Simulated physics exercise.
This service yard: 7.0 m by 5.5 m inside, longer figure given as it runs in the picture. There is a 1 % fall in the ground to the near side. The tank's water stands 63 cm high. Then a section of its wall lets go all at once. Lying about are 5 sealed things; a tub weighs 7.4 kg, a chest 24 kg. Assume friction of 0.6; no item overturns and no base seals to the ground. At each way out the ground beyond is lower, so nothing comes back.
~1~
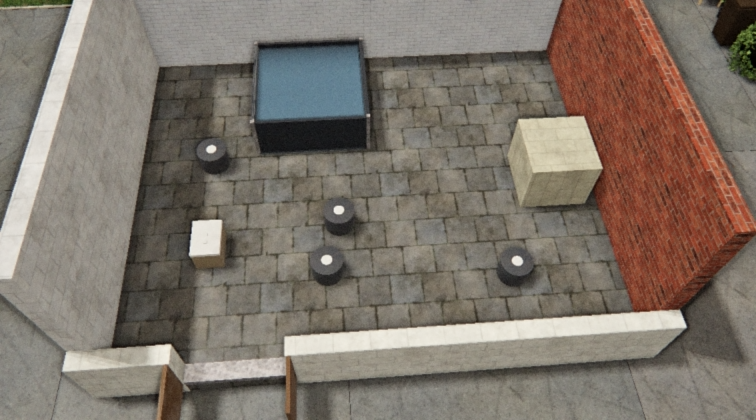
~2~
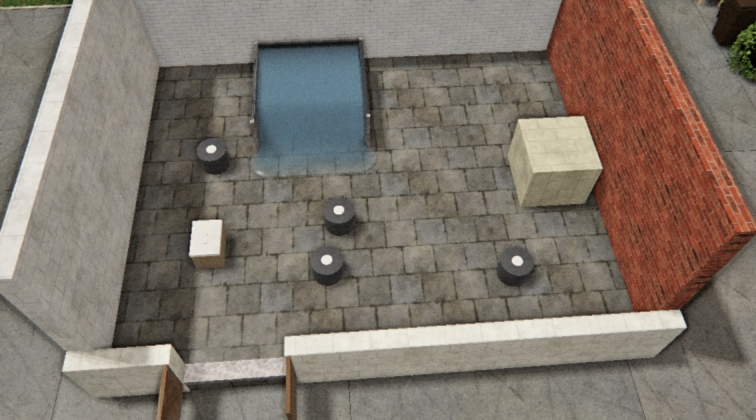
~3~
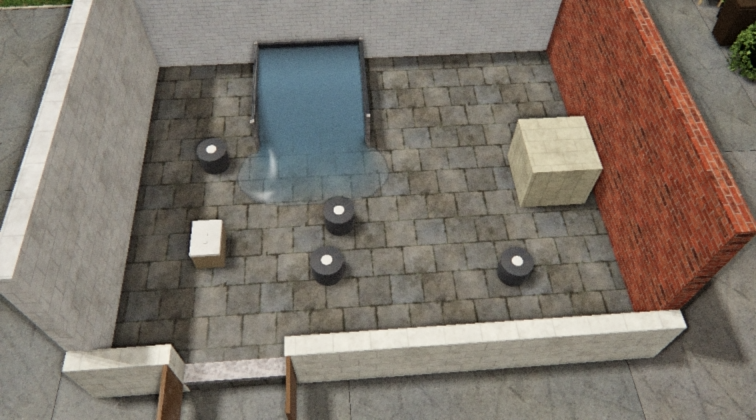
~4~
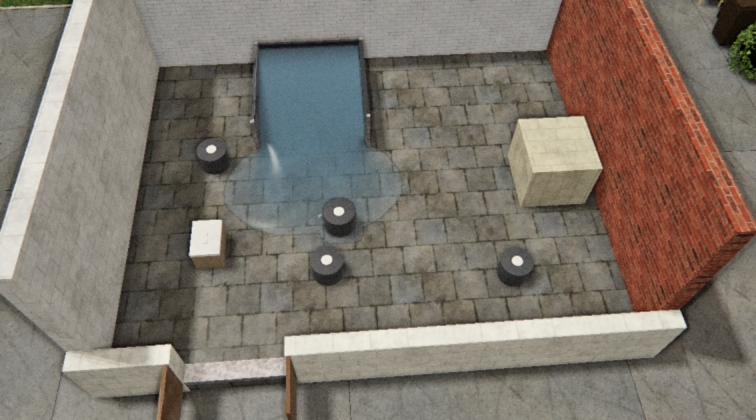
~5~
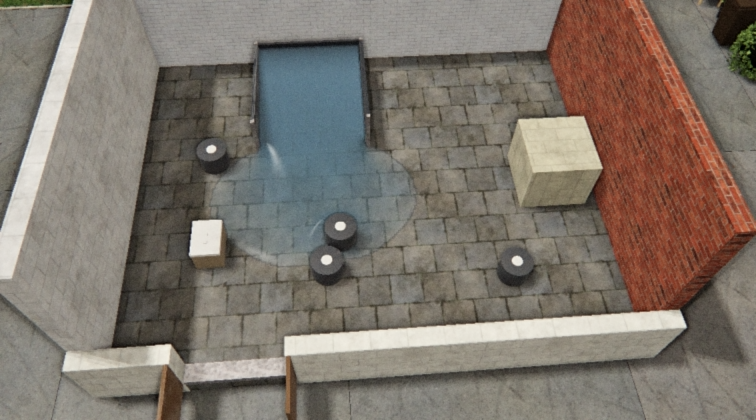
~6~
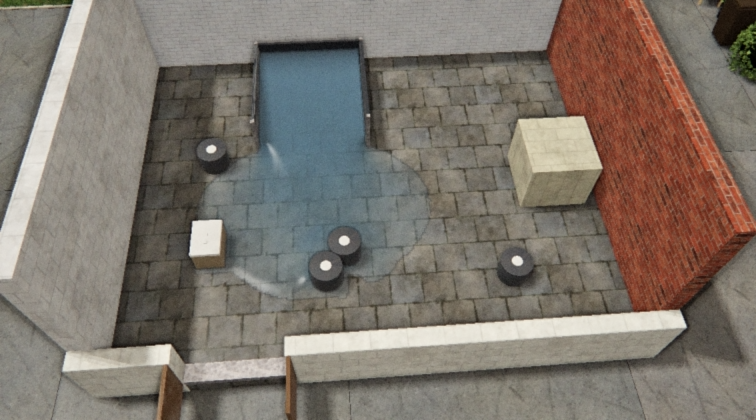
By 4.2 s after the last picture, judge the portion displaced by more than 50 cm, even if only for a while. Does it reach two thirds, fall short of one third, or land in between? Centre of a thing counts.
It reaches two thirds.
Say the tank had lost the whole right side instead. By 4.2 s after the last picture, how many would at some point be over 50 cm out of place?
That gives 1 of them.
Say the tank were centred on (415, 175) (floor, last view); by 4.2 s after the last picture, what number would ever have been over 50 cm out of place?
The count would be 2.
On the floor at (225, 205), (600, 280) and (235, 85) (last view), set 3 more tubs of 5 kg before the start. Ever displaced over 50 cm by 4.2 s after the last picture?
In the order asked: Farther than that, farther than that, not as far.
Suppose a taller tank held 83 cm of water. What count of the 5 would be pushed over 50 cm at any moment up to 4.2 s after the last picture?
4.
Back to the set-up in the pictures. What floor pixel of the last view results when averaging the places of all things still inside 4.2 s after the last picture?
Around (414, 239).
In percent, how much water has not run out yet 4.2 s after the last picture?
Roughly 72 percent.
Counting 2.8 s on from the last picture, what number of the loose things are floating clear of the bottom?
The count is 3.
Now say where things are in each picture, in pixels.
The first frame shows a tub at (339, 210), on the bottom; a tub at (327, 260), on the bottom; 2.9 m2 under water; 0 of 5 have shifted.
The second frame shows a tub at (339, 210), on the bottom; a tub at (327, 260) rests on the ground; water covers 3.8 m2; 0 of 5 have shifted.
The third frame shows a tub at (339, 210) rests on the ground; a tub at (327, 260) rests on the ground; 5.0 m2 under water; 0 of 5 have shifted.
The fourth frame shows a tub at (339, 211), on the bottom; a tub at (327, 260), on the bottom; 6.4 m2 under water; 0 of 5 have shifted.
The fifth frame shows a tub at (340, 226) rests on the ground, 29 cm from its start; a tub at (327, 260) rests on the ground; 7.9 m2 under water; 1 of 5 have shifted.
The sixth frame shows a tub at (344, 241) rests on the ground, 53 cm from its start; a tub at (326, 266), on the bottom, 9 cm from its start; water covers 9.6 m2; 2 of 5 have shifted.
Then, 0.4 s after the last picture 2 of 5 are over 50 cm from their spots; 1 afloat.
Then, 1.5 s after the last picture 3 of 5 are over 50 cm from their spots; 2 afloat.
Then, 2.8 s after the last picture 4 of 5 are over 50 cm from their spots; 3 afloat.
Then, 4.2 s after the last picture 4 of 5 are over 50 cm from their spots, and 4 have been at some point; 3 afloat.
